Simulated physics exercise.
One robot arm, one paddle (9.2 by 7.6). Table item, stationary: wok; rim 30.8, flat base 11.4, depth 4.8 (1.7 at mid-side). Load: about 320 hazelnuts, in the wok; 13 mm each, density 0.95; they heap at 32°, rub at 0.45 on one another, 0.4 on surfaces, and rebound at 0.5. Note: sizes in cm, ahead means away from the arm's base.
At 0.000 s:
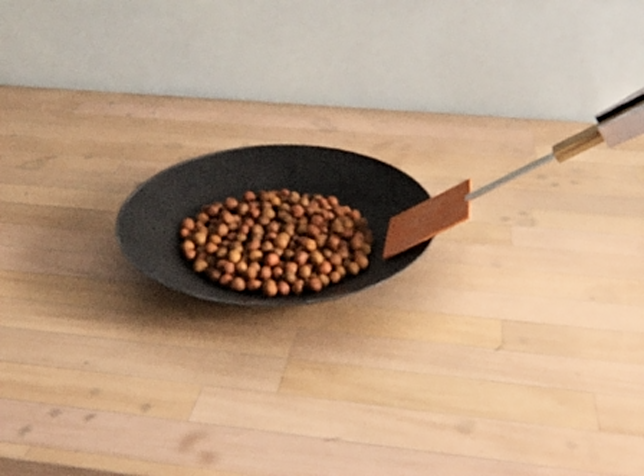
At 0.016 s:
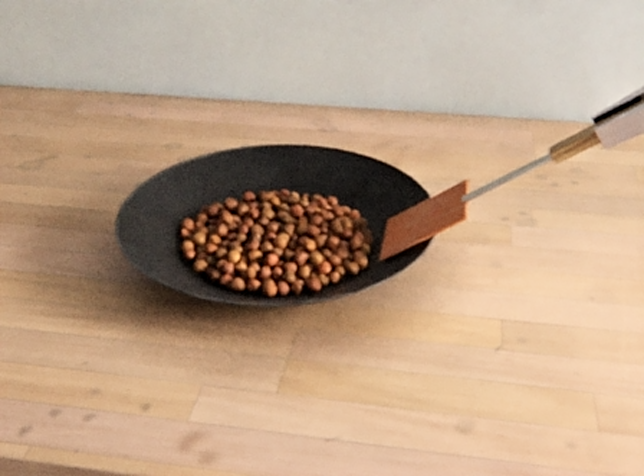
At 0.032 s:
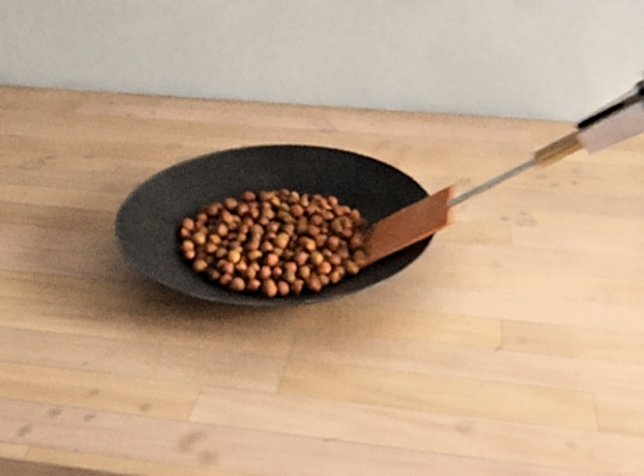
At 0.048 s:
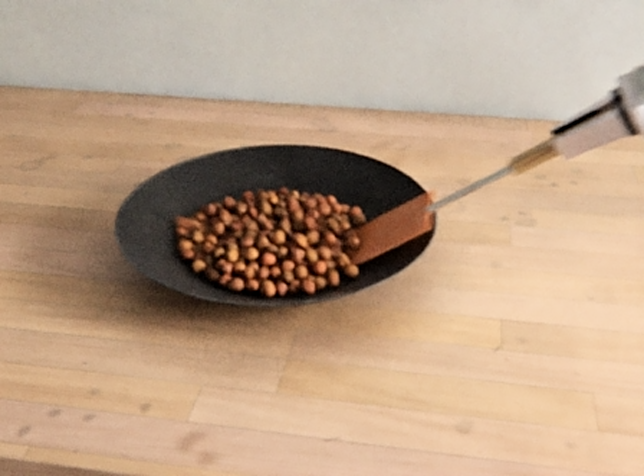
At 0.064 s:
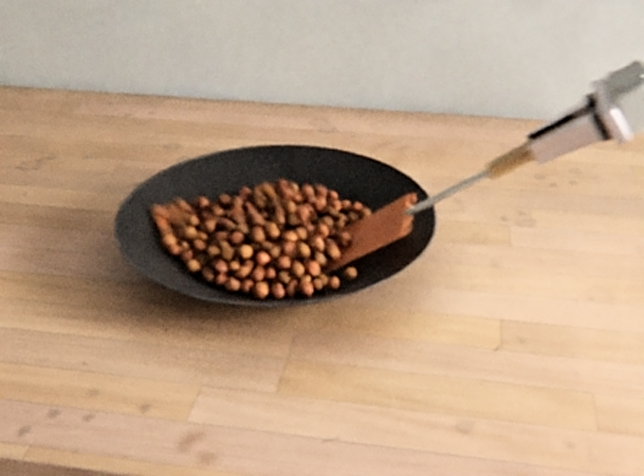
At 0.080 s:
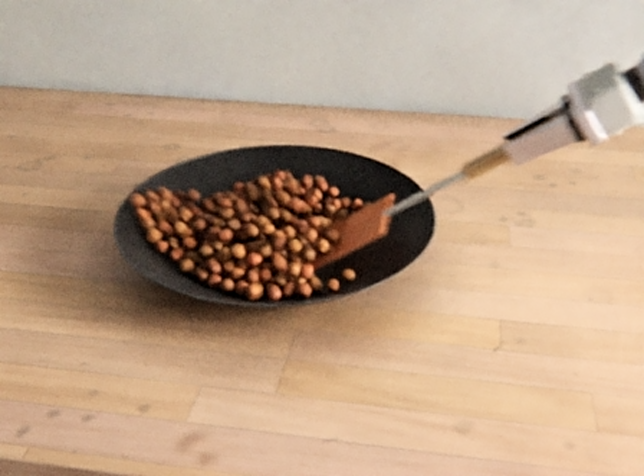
Robot arm sliding a reddish-brown paddle leftward into a black wok of hazelnuts, pushing the heap toward the left side.
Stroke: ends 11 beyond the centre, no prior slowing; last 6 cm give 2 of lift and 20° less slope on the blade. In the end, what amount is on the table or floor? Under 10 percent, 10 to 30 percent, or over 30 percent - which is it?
It is over 30 percent.
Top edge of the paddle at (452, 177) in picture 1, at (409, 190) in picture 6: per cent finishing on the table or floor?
Close to 20 in a hundred.
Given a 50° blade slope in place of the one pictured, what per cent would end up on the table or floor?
45 %.
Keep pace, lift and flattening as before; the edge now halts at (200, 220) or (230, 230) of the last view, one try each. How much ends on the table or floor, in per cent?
First try about 20 percent, second about 5 percent.
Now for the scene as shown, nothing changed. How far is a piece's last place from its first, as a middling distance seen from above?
Some 8 cm.
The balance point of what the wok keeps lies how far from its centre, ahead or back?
The kept load is shifted forward by about 3.0 cm.
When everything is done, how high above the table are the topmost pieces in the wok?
It reaches around 4.0 cm.
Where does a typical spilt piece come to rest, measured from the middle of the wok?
About 36 cm out from the centre.
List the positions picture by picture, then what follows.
The first picture shows the paddle top edge at (470, 197), sloping 35°; upper third of the load around (278, 230), from x 185 to 365, top at y 195; 324 in the wok.
The second picture shows the paddle top edge at (467, 198), sloping 35°; upper third of the load around (278, 230), from x 185 to 365, top at y 195.
The third picture shows the paddle top edge at (453, 203), sloping 35°; upper third of the load around (277, 230), from x 185 to 365, top at y 195.
The fourth picture shows the paddle top edge at (431, 209), sloping 35°; upper third of the load around (281, 228), from x 180 to 360, top at y 195.
The fifth picture shows the paddle top edge at (410, 212), sloping 35°; upper third of the load around (270, 222), from x 160 to 365, top at y 185.
The sixth picture shows the paddle top edge at (388, 213), sloping 35°; upper third of the load around (254, 215), from x 135 to 370, top at y 175; 324 in the wok.
After 0.12 s, sloping 35°, highest piece 8 above the table; 318 in the wok, 6 on the blade or in flight.
After 0.16 s, sloping 31°, highest piece 9 above the table; 310 in the wok, 14 on the blade or in flight.
After 0.38 s, sloping 15°, highest piece 10 above the table; 198 in the wok, 91 on the table or floor, 35 on the blade or in flight.
After 1.43 s, sloping 15°, highest piece 4 above the table; 198 in the wok, 126 on the table or floor.
In the end, 198 in the wok, 126 on the table or floor. That is 39 % on the table or floor.
